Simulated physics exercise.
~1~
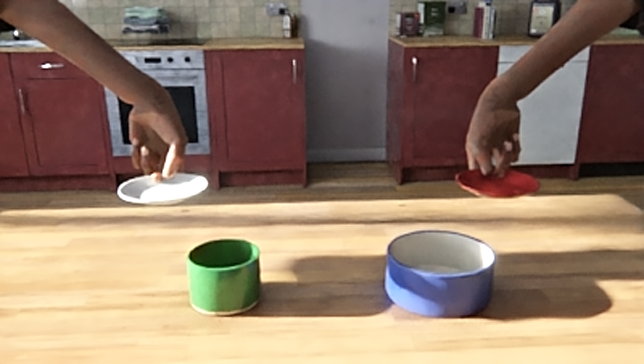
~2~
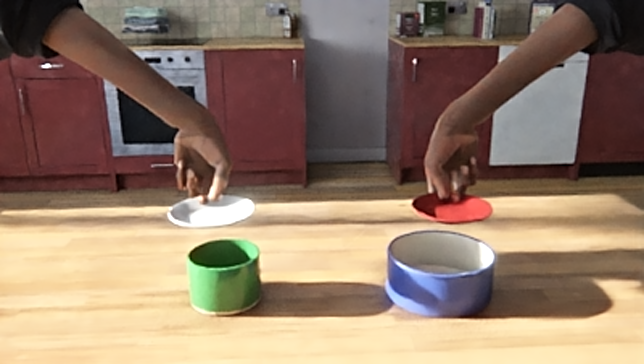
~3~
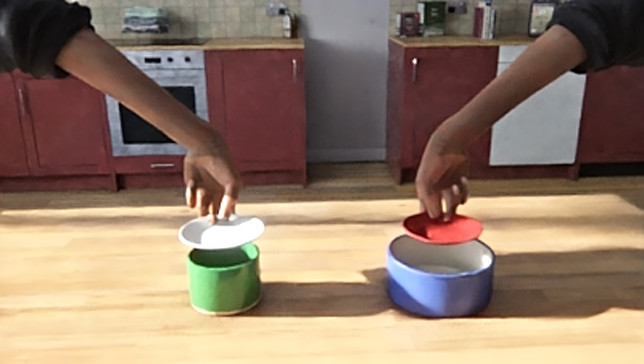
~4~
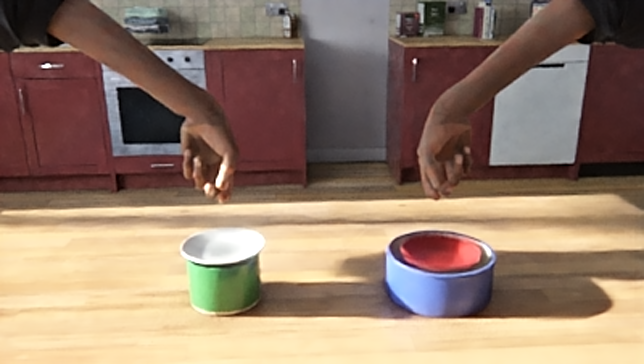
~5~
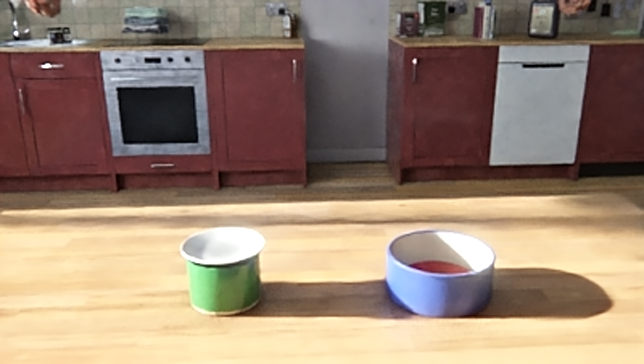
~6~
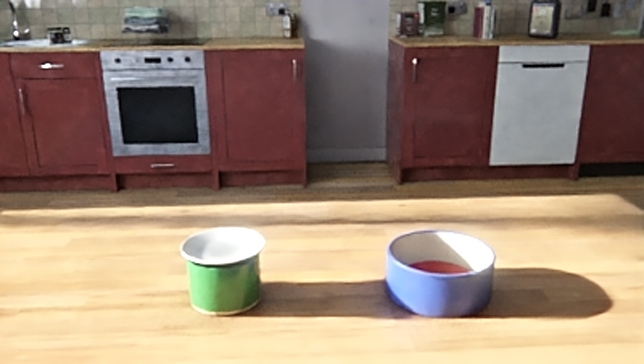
Two hands lower a white saucer over a green mug on the left and a red plate over a wider blue pot on the right, then let go and withdraw; the saucer rests across the green rim, while the red plate drops inside the blue pot.
